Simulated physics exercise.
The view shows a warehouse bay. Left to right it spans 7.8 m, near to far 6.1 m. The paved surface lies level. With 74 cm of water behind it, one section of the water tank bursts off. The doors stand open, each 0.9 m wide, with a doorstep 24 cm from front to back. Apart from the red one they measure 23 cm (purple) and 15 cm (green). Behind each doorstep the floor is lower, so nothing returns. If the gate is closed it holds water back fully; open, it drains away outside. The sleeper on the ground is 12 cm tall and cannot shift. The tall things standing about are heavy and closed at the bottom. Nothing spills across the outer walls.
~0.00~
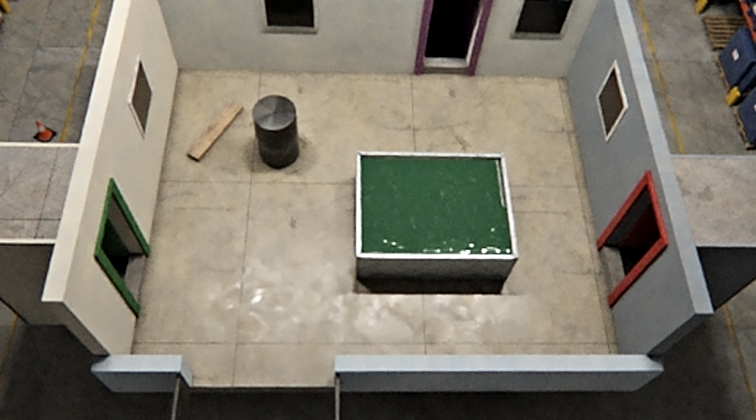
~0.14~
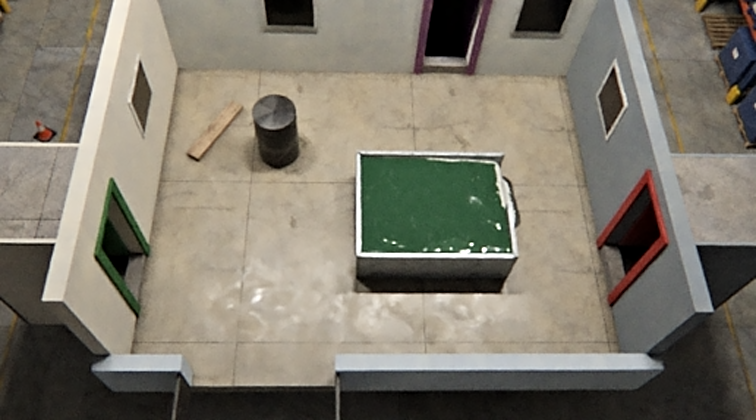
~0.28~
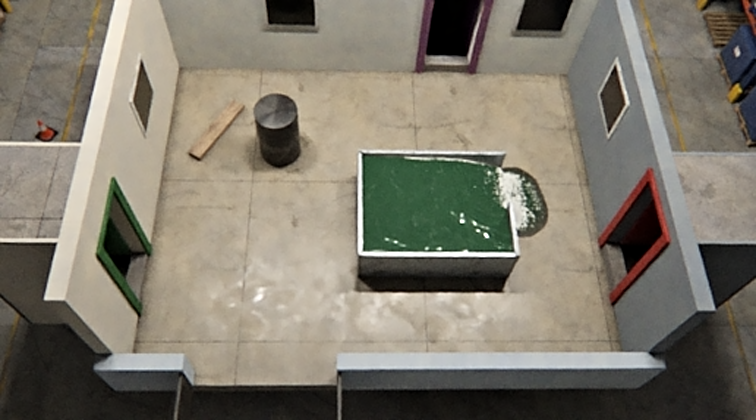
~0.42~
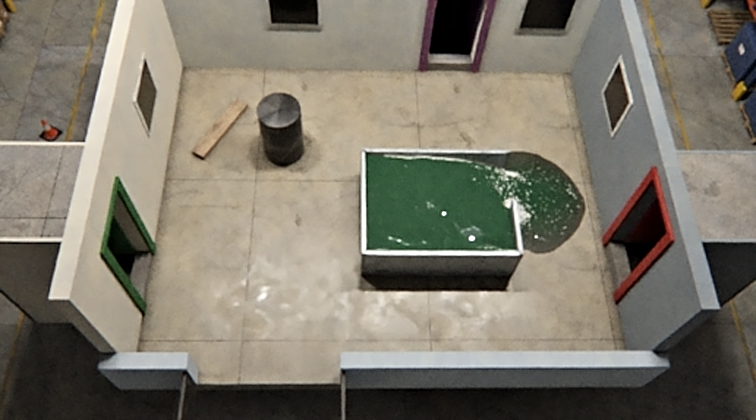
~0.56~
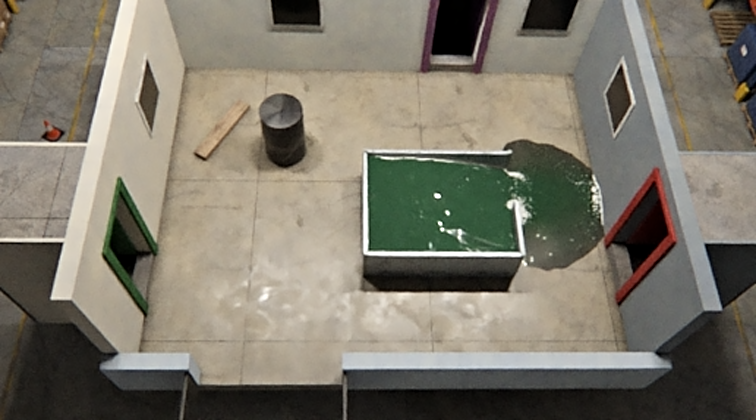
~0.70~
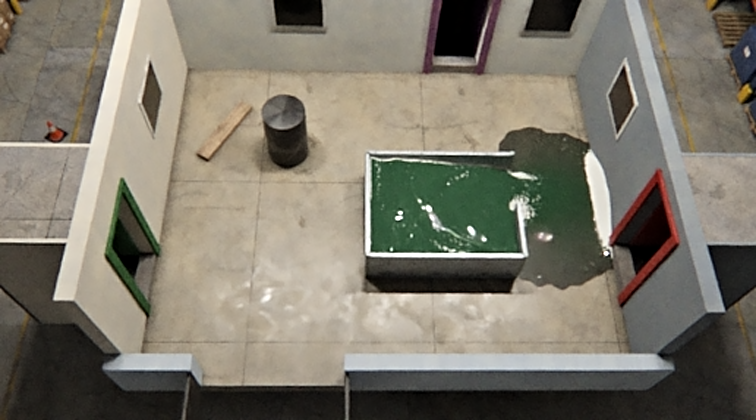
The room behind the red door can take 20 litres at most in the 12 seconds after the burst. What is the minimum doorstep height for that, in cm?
It would have to be roughly 13.5 cm high.
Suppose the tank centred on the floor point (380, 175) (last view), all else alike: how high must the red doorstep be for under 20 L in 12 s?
Then roughly 7.5 cm.
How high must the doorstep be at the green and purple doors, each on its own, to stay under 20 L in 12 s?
Roughly 9.0 cm at green and 5.5 cm at purple.
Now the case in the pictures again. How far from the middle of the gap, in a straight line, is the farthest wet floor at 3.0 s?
Some 3.8 m out.
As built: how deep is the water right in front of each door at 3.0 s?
In cm: Purple 8, red 16, green 0.
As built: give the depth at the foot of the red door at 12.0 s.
Roughly 4.5 cm deep.
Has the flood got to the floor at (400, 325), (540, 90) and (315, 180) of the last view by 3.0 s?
In turn: Dry, wet, not reached.
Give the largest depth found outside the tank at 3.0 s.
Up to some 38 cm.
After 1.4 s water covers 15 % of the floor, deepest (45 cm) near (597, 195); 18 cm at the red door, 0 litres in over its 23 cm doorstep.
After 3.0 s water covers 35 % of the floor, deepest (38 cm) near (575, 80); 16 cm at the red door, 0 litres in over its 23 cm doorstep.
After 12.0 s water covers 95 % of the floor, deepest (12 cm) near (360, 256); 5 cm at the red door, 1 litre in over its 23 cm doorstep.
At the red door as built, the water arrived by 0.8 s and peaked near 19 cm at 2.0 s.
Run again over the same 12 s with other heights there, 33 litres in over 11.5 cm, 11 litres over 15.5 cm. The limit of 20 litres is kept from about 13.5 cm up.
